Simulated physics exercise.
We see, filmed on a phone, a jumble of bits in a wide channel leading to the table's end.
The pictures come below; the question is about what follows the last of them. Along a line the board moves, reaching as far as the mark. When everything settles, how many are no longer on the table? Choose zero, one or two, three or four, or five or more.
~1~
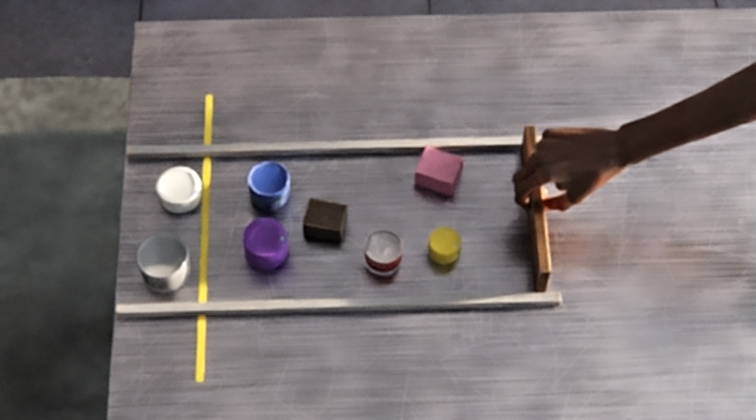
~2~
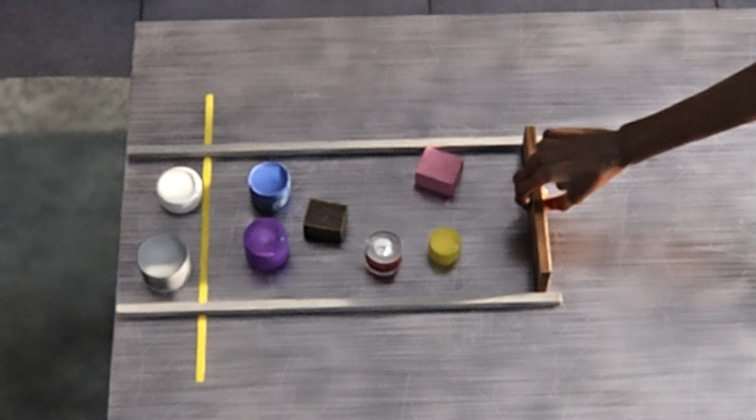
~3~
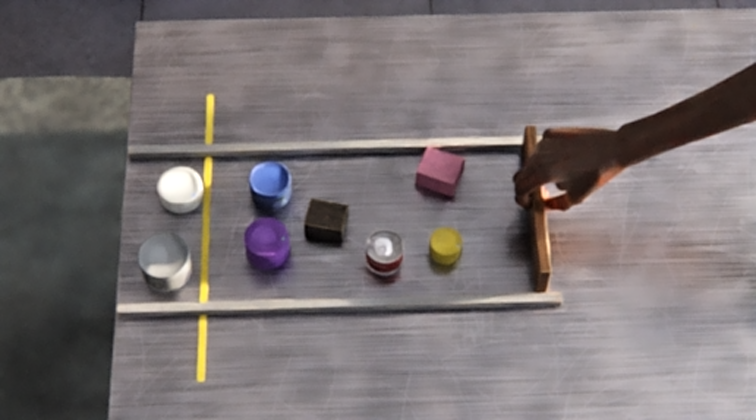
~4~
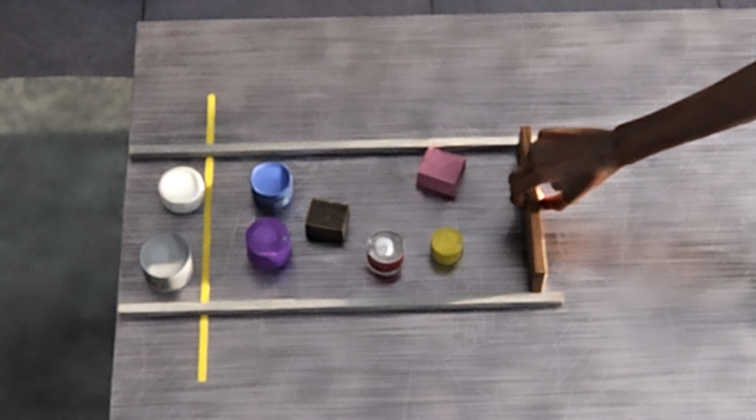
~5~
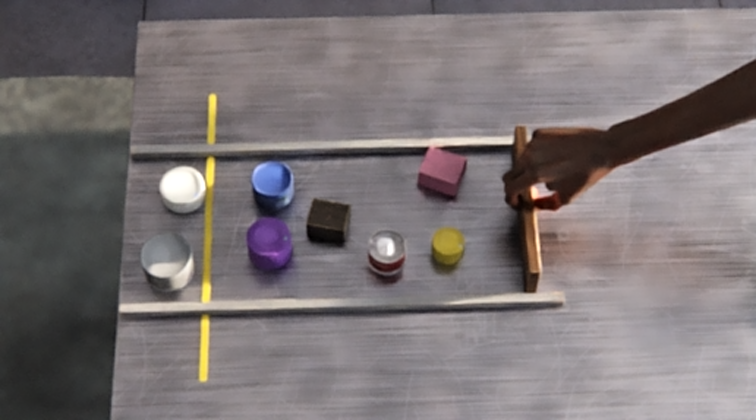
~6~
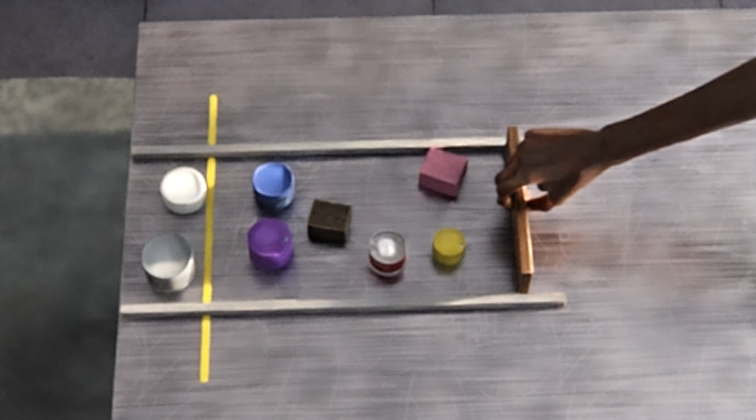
When everything settles, one or two are no longer on the table.
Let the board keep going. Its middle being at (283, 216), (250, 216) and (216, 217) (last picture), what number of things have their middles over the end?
First 0, next 0, last 2.
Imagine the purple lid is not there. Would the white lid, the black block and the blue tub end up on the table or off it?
The white lid ends up down, the black block keeps its place and the blue tub keeps its place.
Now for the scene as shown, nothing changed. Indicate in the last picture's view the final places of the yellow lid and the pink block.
Positions - first (192, 252), then (190, 184).
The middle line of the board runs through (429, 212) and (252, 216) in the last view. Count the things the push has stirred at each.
That gives 3 for the first and 8 for the second.
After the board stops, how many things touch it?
It touches 4.
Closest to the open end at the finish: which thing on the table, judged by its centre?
That would be the blue tub.
Early on, none off yet; grey pot at rest near (168, 263); white lid at rest near (184, 191); purple lid at rest near (270, 245).
A while later, none off yet; grey pot at rest near (168, 263); white lid at rest near (184, 191); purple lid travelled a little near (251, 248).
Finally, the number that fall off is one or two; lost, white lid and grey pot.
